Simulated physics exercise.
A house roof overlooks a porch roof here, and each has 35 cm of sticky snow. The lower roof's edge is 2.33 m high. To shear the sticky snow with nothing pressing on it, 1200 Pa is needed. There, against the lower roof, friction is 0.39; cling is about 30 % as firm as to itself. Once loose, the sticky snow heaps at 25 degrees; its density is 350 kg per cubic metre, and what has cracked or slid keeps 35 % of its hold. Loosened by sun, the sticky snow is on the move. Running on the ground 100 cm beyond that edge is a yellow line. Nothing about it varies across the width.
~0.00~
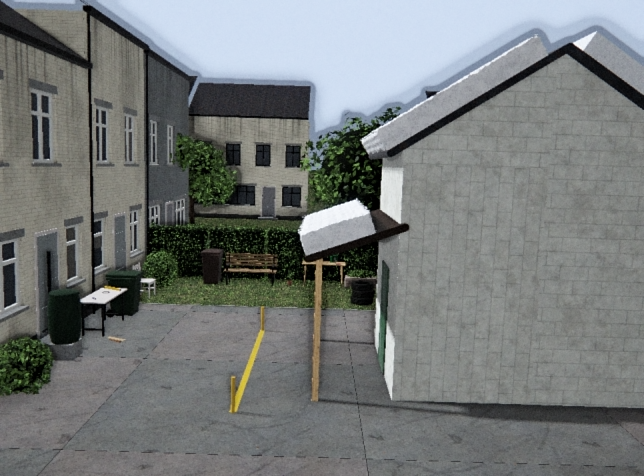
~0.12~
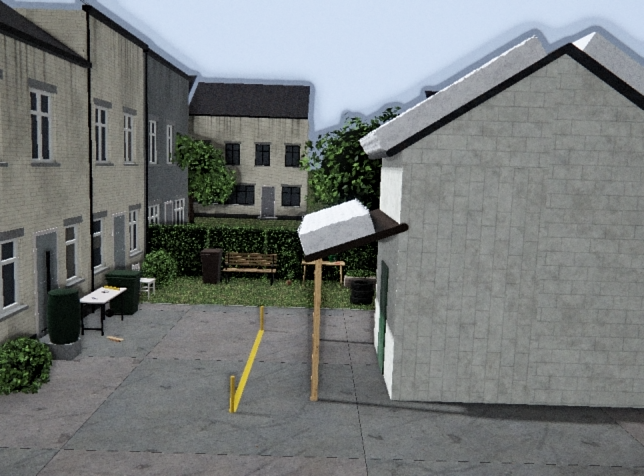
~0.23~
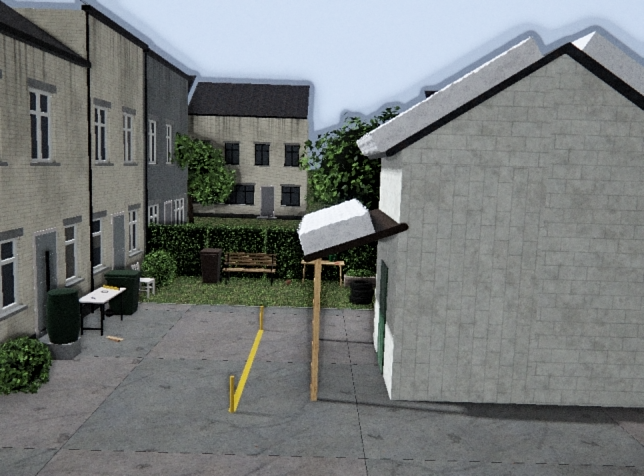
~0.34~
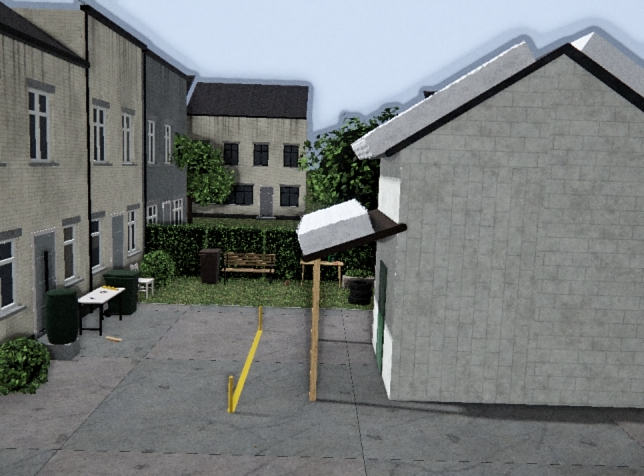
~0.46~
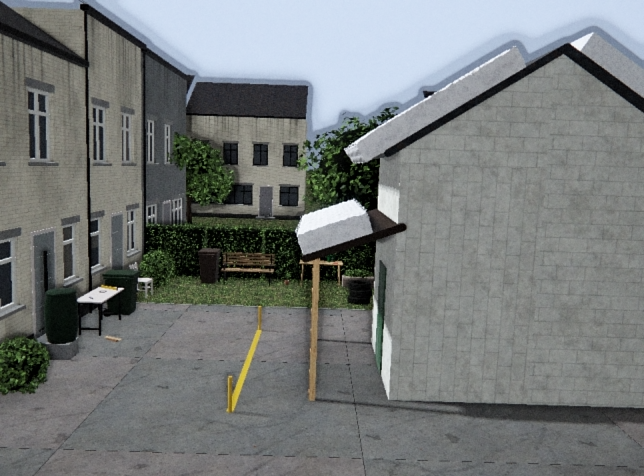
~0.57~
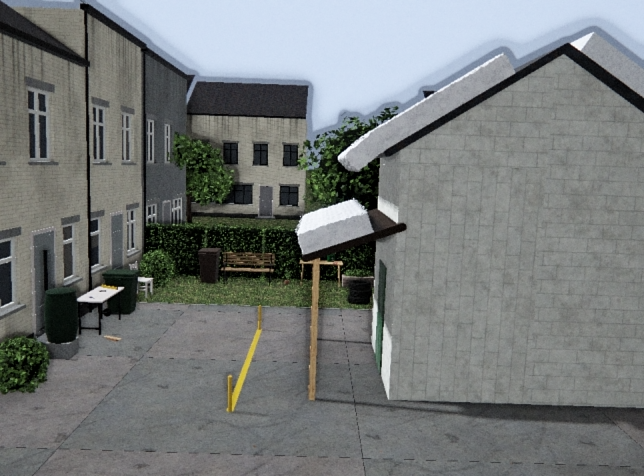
At the start, thick snow lies on the roof of a pale block house at right and on a small porch roof below, beside a yellow line on the ground. The upper snow slides slowly down to the left, then pokes out past the roof's edge, while the porch snow stays put.
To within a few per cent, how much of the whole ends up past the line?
I would say 59 per cent of it.
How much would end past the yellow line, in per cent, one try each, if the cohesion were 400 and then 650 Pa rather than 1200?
You'd see 60 percent the first time and 60 percent the second.
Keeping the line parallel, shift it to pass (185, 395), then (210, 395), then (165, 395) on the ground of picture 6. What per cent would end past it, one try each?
I'd guess near 40 %, then near 50 %, and near 35 % on the last try.
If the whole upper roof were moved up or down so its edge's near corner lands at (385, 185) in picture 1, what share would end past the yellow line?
65 per cent or so.
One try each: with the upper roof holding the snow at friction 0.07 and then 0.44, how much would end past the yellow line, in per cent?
Try 1: 60 %; try 2: 55 %.
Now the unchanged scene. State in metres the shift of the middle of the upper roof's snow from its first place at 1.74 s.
I'd put it near 5.2 m.
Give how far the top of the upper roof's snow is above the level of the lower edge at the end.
About 0.4 m above the lower edge.
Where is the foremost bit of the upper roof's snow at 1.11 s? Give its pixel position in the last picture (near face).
Around pixel (285, 226).
By 1.11 s, none is below the lower edge and 0 % is past the line.
By 1.74 s, 74 % is below the lower edge and 33 % is past the line.
By 2.37 s, 80 % is below the lower edge and 59 % is past the line.
By 3.00 s, 80 % is below the lower edge and 59 % is past the line.
By 3.20 s, at the end, 80 % is below the lower edge and 59 % is past the line.
